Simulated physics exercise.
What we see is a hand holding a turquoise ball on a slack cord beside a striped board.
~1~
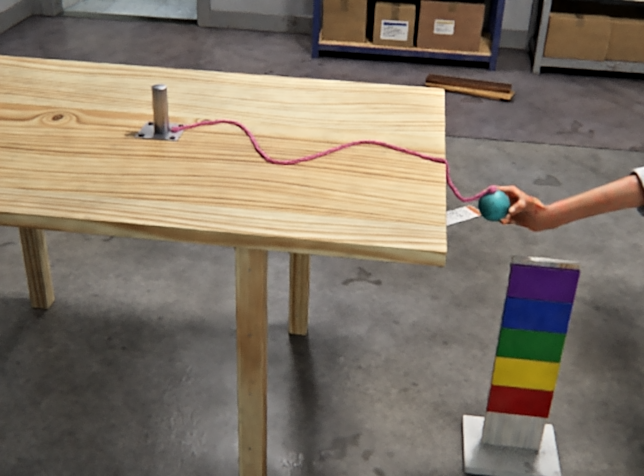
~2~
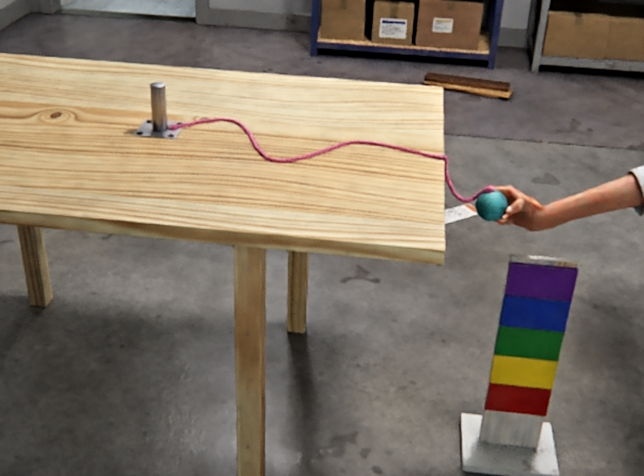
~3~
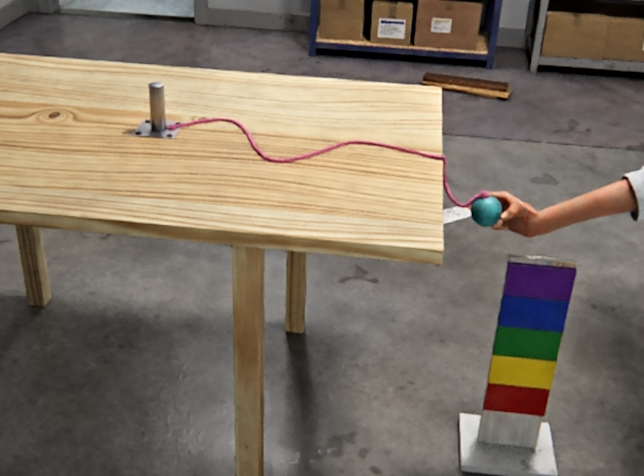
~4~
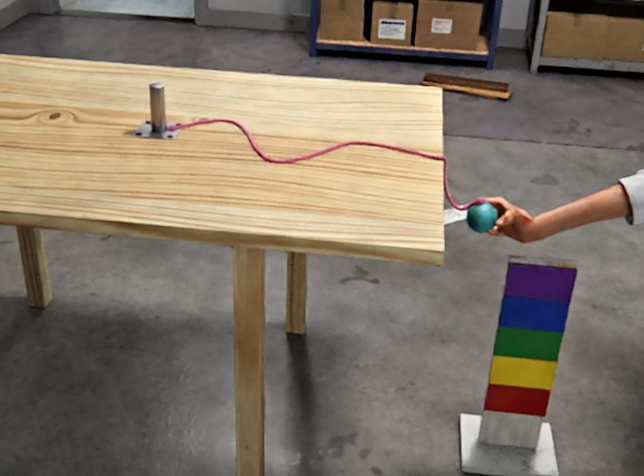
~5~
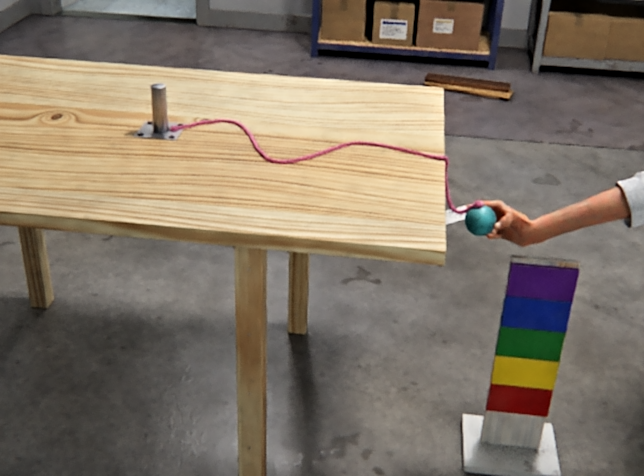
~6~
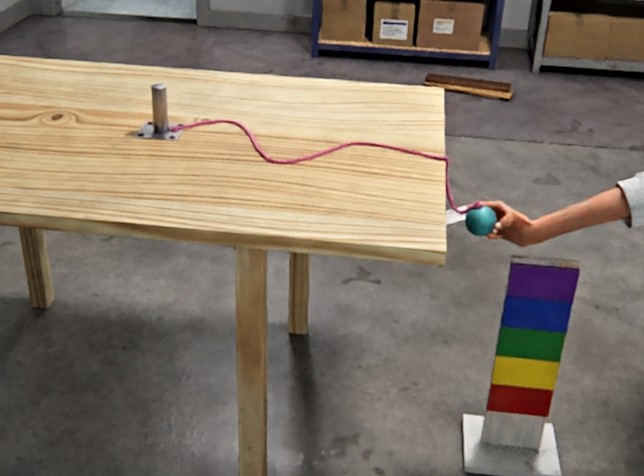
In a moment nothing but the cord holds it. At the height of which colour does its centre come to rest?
The green one.
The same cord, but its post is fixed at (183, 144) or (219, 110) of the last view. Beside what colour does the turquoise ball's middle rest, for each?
It would be yellow; yellow.
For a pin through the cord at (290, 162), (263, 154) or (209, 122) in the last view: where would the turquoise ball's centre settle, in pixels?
The places are (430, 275), (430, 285) and (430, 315).
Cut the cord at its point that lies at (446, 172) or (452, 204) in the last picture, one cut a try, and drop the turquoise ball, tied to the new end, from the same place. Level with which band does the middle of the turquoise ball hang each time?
Try by try: Purple; blue.
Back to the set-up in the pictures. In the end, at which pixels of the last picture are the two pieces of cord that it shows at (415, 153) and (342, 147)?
At (441, 221), then (426, 161).
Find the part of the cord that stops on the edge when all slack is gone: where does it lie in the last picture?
That spot is around (357, 143).
Early on, ball near (463, 303); level with blue.
Midway, ball near (414, 324); level with green.
Near the end, ball near (436, 329); level with green.
Finally, ball near (428, 328); level with green. The cord holds its middle at green.
